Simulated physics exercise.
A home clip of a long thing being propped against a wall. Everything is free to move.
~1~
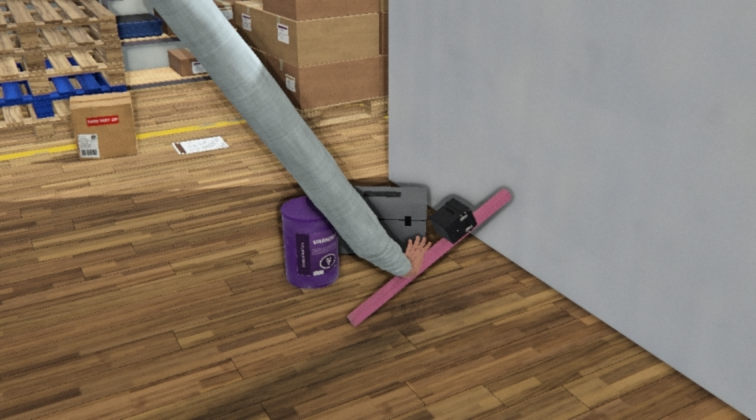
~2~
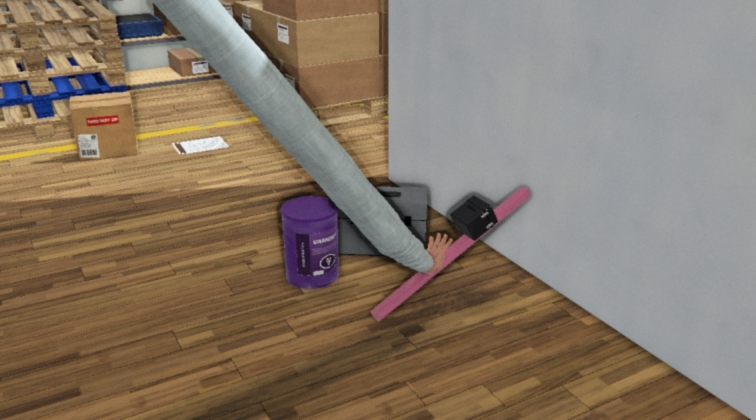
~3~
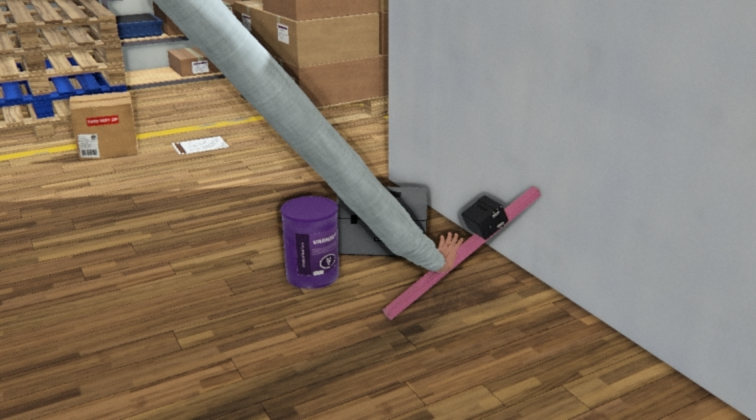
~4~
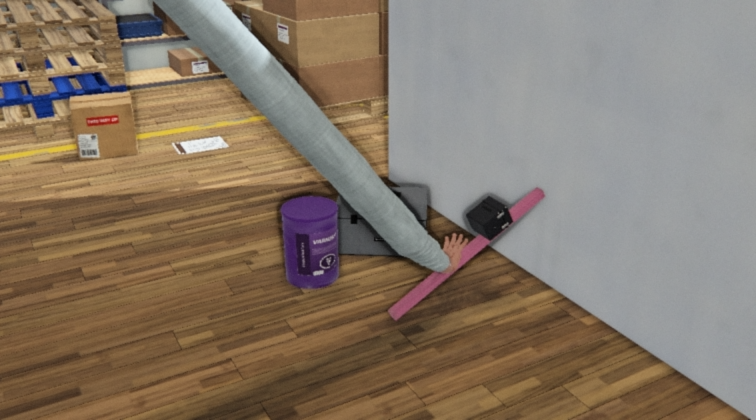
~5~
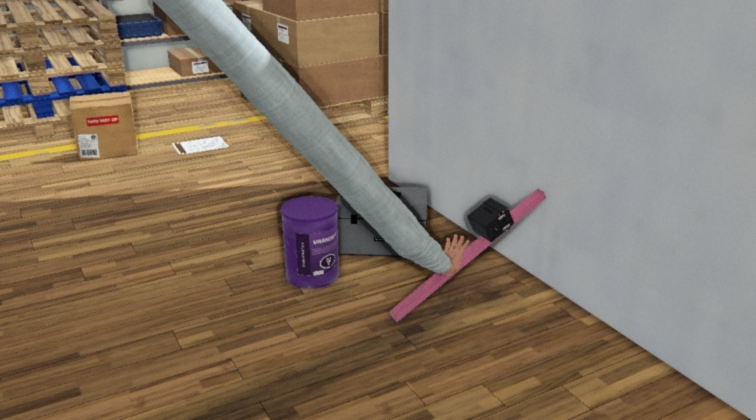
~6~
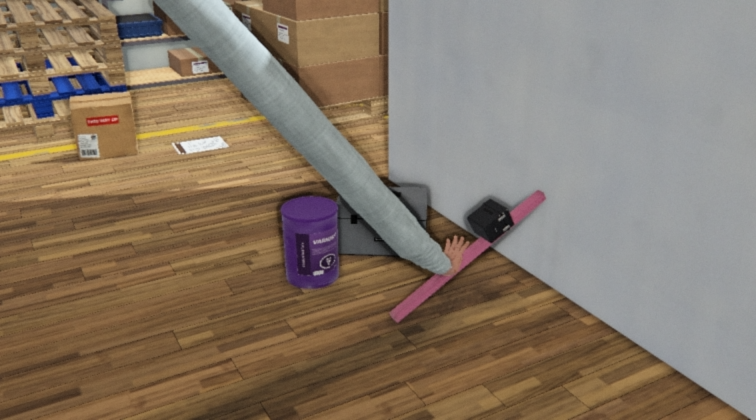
On a wooden floor, a hand moves a pink pole right and props it against a wall.
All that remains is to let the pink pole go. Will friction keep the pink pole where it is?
In the end the pole gives way.
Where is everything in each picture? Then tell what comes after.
Not yet at the wall; pink pole (431, 256); grey toolbox (382, 221), in the first picture.
Not yet at the wall; pink pole (453, 252); grey toolbox (382, 221), in the second picture.
Not yet at the wall; pink pole (464, 251); grey toolbox (382, 221), in the third picture.
Not yet at the wall; pink pole (468, 252); grey toolbox (382, 221), in the fourth picture.
Propped up under the hand; pink pole (470, 253); grey toolbox (382, 221), in the fifth picture.
Propped up under the hand; pink pole (470, 255); grey toolbox (382, 221), in the sixth picture.
Then, 0.30 s later than the last frame, pink pole sunk by 15° near (462, 278).
Then, 0.40 s later than the last frame, pink pole sunk by 28° near (459, 295).
Then, 0.50 s later than the last frame, pink pole sunk by 29° near (459, 295).
When it is over, moved from the start, pink pole; the other 2 as before. End places, in pixels of the last picture, pink pole near (458, 297). The pole slides down.
